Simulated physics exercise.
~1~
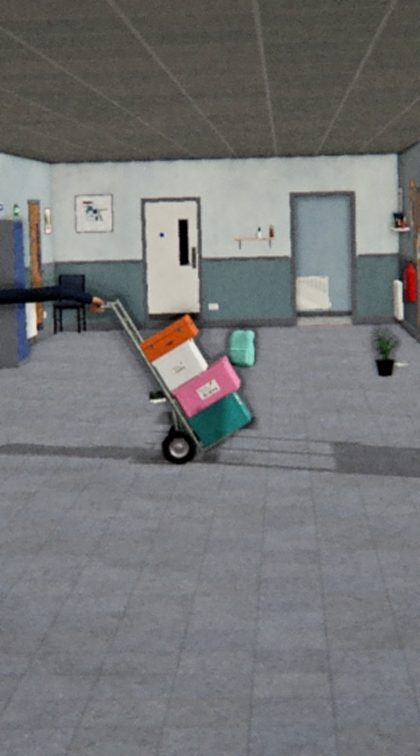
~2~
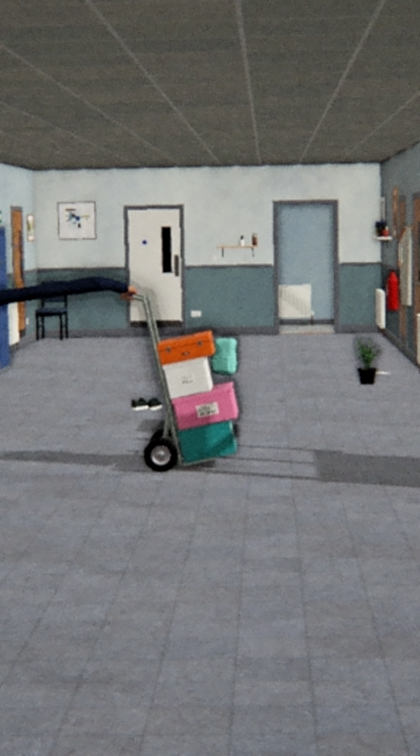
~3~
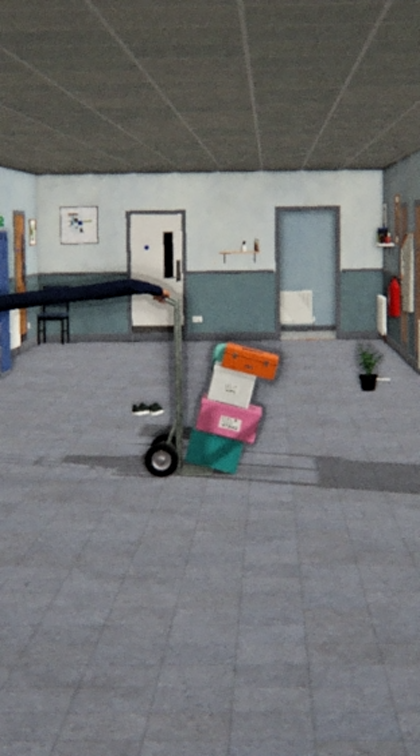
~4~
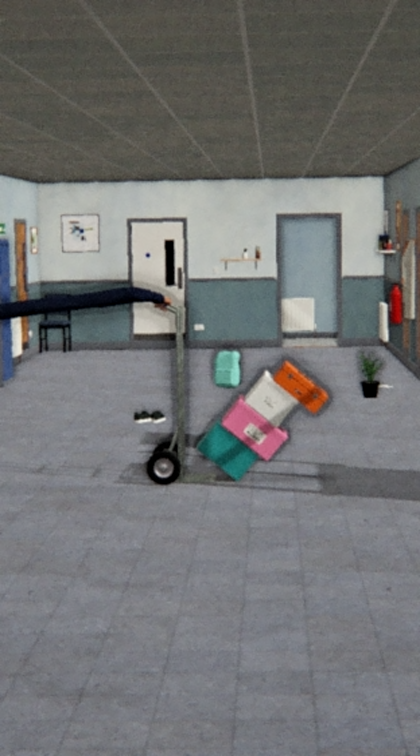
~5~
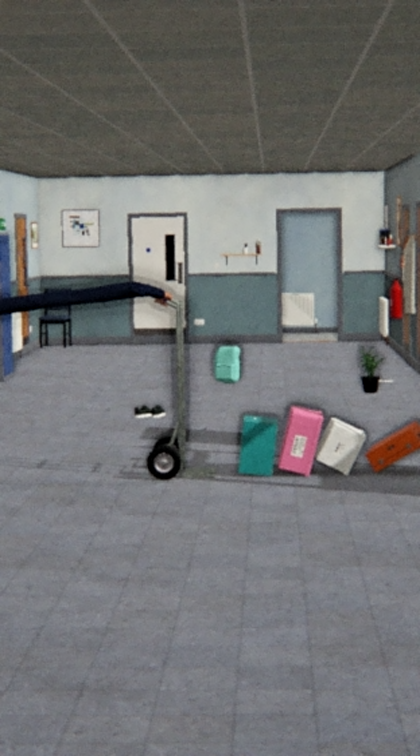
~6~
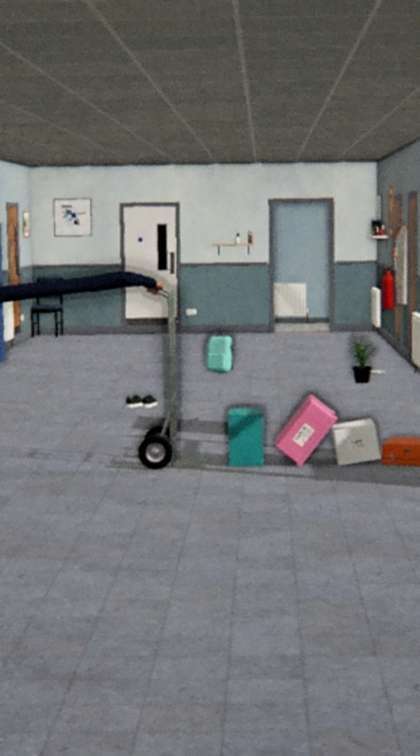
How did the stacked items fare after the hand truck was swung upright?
They fared badly, with at least three of them ending up off the stack or tipped over to the right of the truck.
